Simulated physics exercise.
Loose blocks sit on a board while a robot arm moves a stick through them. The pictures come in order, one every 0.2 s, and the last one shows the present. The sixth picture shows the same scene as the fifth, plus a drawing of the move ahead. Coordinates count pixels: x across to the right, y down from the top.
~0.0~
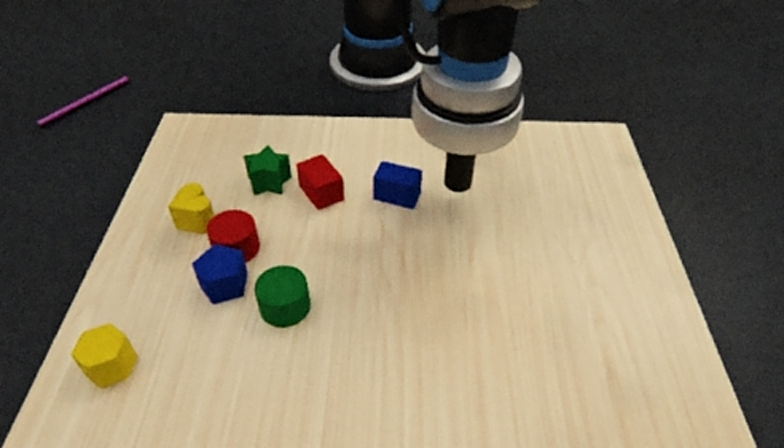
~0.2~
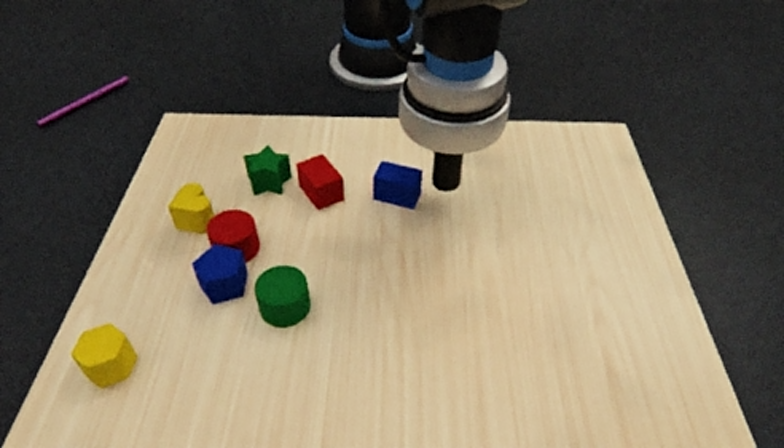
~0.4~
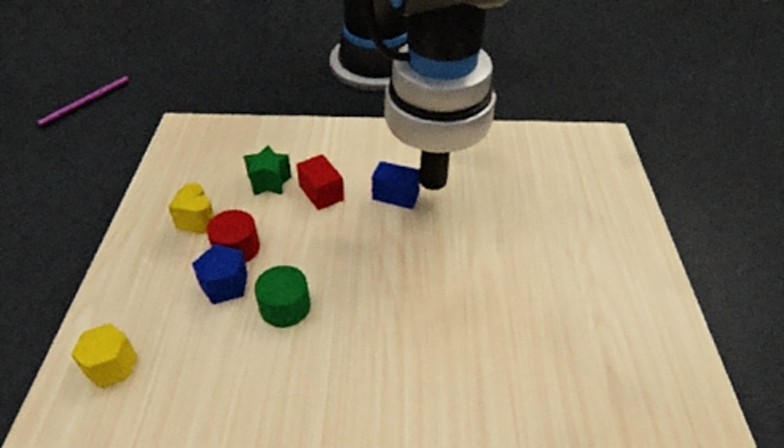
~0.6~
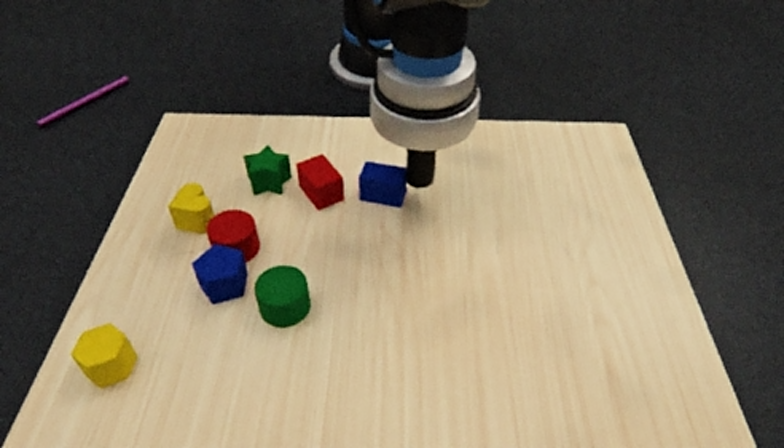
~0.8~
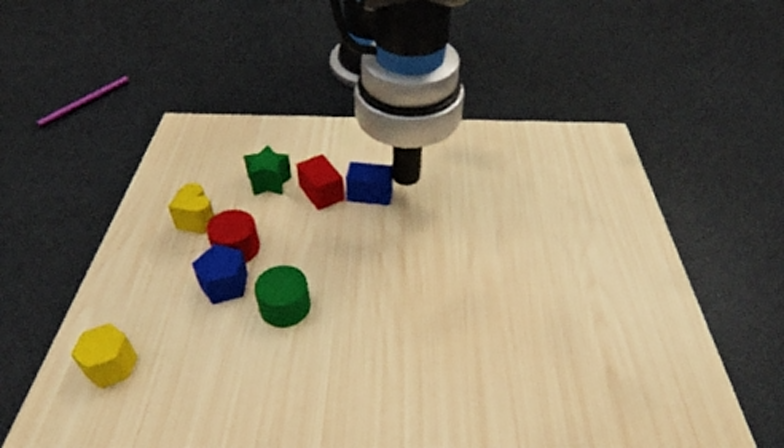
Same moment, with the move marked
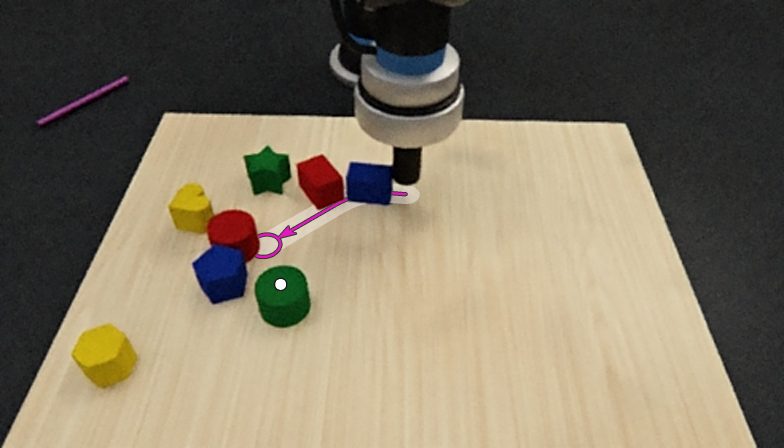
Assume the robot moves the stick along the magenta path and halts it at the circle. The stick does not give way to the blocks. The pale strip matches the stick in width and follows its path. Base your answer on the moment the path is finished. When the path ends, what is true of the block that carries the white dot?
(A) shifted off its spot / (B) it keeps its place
The answer is B.
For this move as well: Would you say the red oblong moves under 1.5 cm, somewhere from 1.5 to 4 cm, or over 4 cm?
Beyond 4 cm.
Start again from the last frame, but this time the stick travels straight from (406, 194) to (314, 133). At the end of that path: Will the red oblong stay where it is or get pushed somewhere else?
My prediction: It moves.
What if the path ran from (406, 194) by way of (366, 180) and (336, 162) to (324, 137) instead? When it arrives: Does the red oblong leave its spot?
Final answer: Yes.
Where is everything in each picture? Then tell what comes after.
In the first frame, tip of the stick at (458, 184), middles of tops, red cylinder at (231, 225), green star block at (265, 159), green cylinder at (281, 284), red oblong at (319, 170), blue oblong at (398, 173).
In the second frame, stick at (446, 184), nothing pushed.
In the third frame, stick at (433, 182), nothing pushed.
In the fourth frame, stick at (420, 180), blue oblong at (383, 172).
In the fifth frame, stick at (406, 178), red cylinder at (231, 225), green star block at (265, 159), green cylinder at (281, 284), red oblong at (319, 170), blue oblong at (370, 172).
The line goes from (406, 194) through (355, 196) and (311, 219) to (265, 246); the dot is on the green cylinder.
On the path given first. One third of the way, stick at (354, 180); green star block at (256, 157), turned 15° clockwise; red oblong at (277, 176), turned 55° clockwise; blue oblong at (317, 181), turned 30° anticlockwise.
Two thirds of the way, stick at (309, 203); red cylinder at (226, 227); green star block at (253, 156), turned 30° clockwise; red oblong at (260, 181), turned 85° clockwise; blue oblong at (270, 204), turned 25° anticlockwise.
At the end, stick at (262, 229); red cylinder at (195, 233); green star block at (253, 156), turned 30° clockwise; green cylinder unmoved; red oblong at (259, 181), turned 90° clockwise; blue oblong at (226, 211), turned 25° clockwise.
